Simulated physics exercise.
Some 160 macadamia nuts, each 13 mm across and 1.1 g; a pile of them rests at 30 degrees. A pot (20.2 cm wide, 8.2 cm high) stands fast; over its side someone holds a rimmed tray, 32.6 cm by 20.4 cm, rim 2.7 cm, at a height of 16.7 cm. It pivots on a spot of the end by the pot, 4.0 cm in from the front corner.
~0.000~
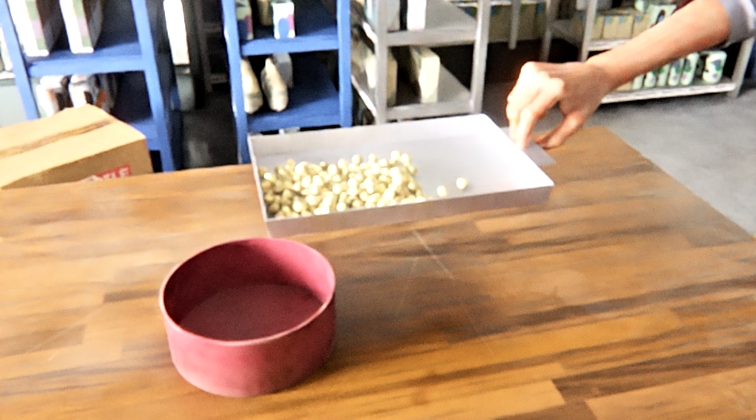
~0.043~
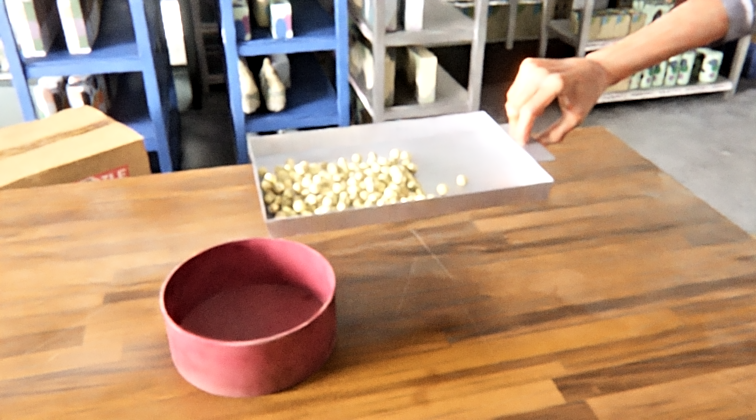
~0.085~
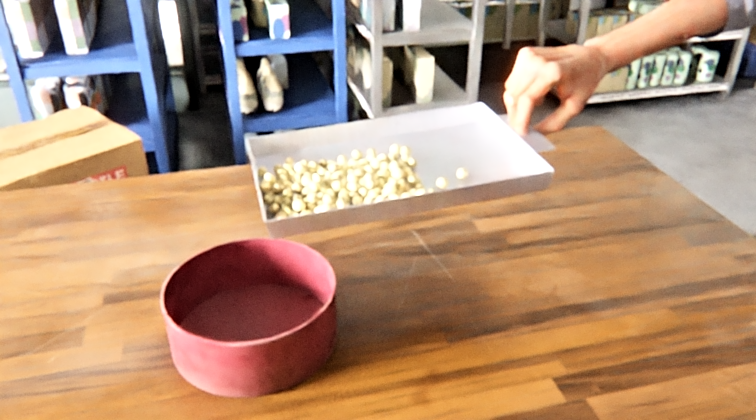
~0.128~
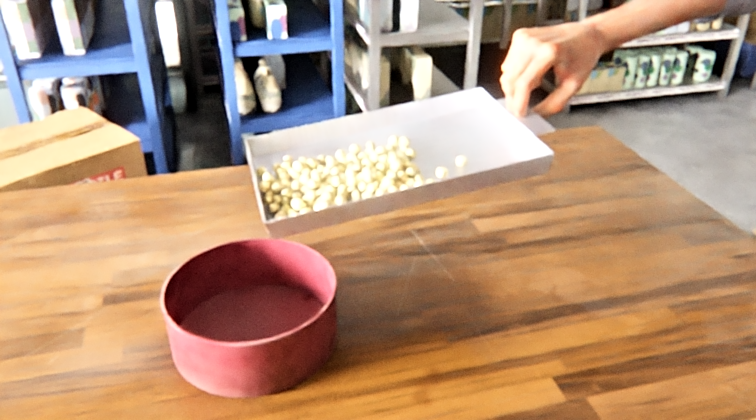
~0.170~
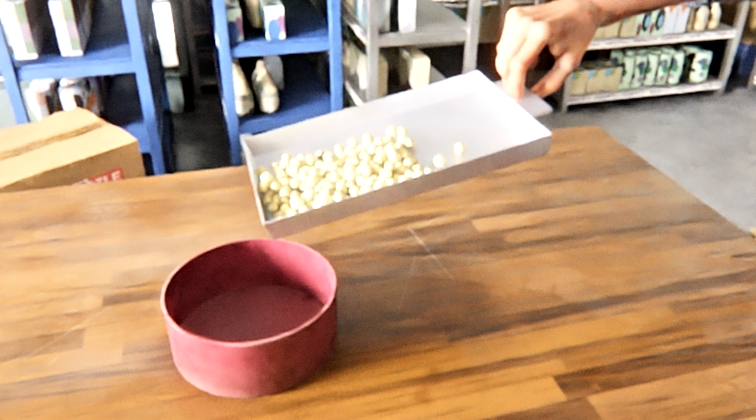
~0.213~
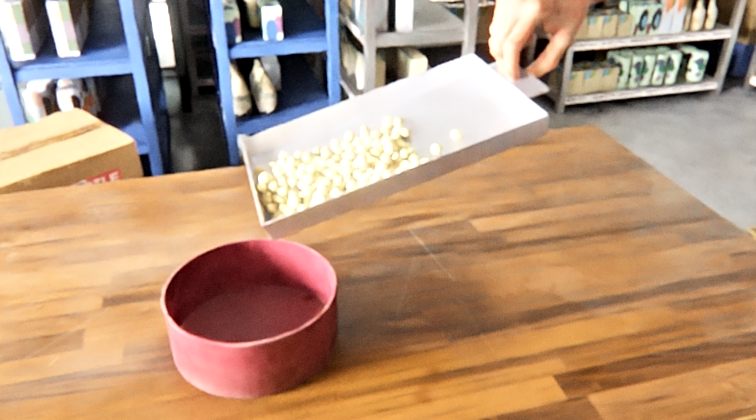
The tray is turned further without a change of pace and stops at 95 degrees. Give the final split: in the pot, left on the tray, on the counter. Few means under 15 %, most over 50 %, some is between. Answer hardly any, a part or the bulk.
Pot: The bulk, tray: Hardly any, counter: A part.
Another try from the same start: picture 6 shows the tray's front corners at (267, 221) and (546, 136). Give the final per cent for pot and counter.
Pot 75, counter 25.
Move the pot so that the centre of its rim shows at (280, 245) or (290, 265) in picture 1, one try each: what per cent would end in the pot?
About 35 and 30 per cent.
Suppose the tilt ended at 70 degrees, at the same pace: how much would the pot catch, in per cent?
Then about 10 per cent.
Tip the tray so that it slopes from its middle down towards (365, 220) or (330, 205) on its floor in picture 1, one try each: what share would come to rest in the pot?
About 60 and 90 per cent.
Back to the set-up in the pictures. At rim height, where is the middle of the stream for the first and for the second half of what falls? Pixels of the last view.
First near (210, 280), later near (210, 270).
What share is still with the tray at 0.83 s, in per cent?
Some 95 per cent of the load.
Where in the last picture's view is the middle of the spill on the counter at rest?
Around (150, 284).
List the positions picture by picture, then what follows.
In the first frame, tray tilt 0 degrees, front corners at (269, 218) and (549, 183); middle of the pieces at (350, 192); pot at (249, 284).
In the second frame, tray tilt 1 degrees, front corners at (269, 218) and (549, 179); middle of the pieces at (350, 191).
In the third frame, tray tilt 3 degrees, front corners at (269, 219) and (549, 169), lowest corner left front; middle of the pieces at (349, 188).
In the fourth frame, tray tilt 7 degrees, front corners at (268, 219) and (548, 152), lowest corner left front; middle of the pieces at (348, 183).
In the fifth frame, tray tilt 11 degrees, front corners at (267, 220) and (546, 133), lowest corner left front; middle of the pieces at (347, 178).
In the sixth frame, tray tilt 16 degrees, front corners at (265, 221) and (543, 114), lowest corner left front; middle of the pieces at (344, 173); pot at (251, 285). The tray's pace is about 105 degrees a second.
After 0.58 s, tilt 54 degrees; the tray holds 100 %, the pot 0 %.
Then, at 0.83 s, tilt 80 degrees; the tray holds 95 %, the pot 5 %.
Then, at 1.19 s, tilt 95 degrees; the tray holds 20 %, the pot 55 %.
At rest (2.3 s), pot 80 %, tray 0 %, counter 20 %.
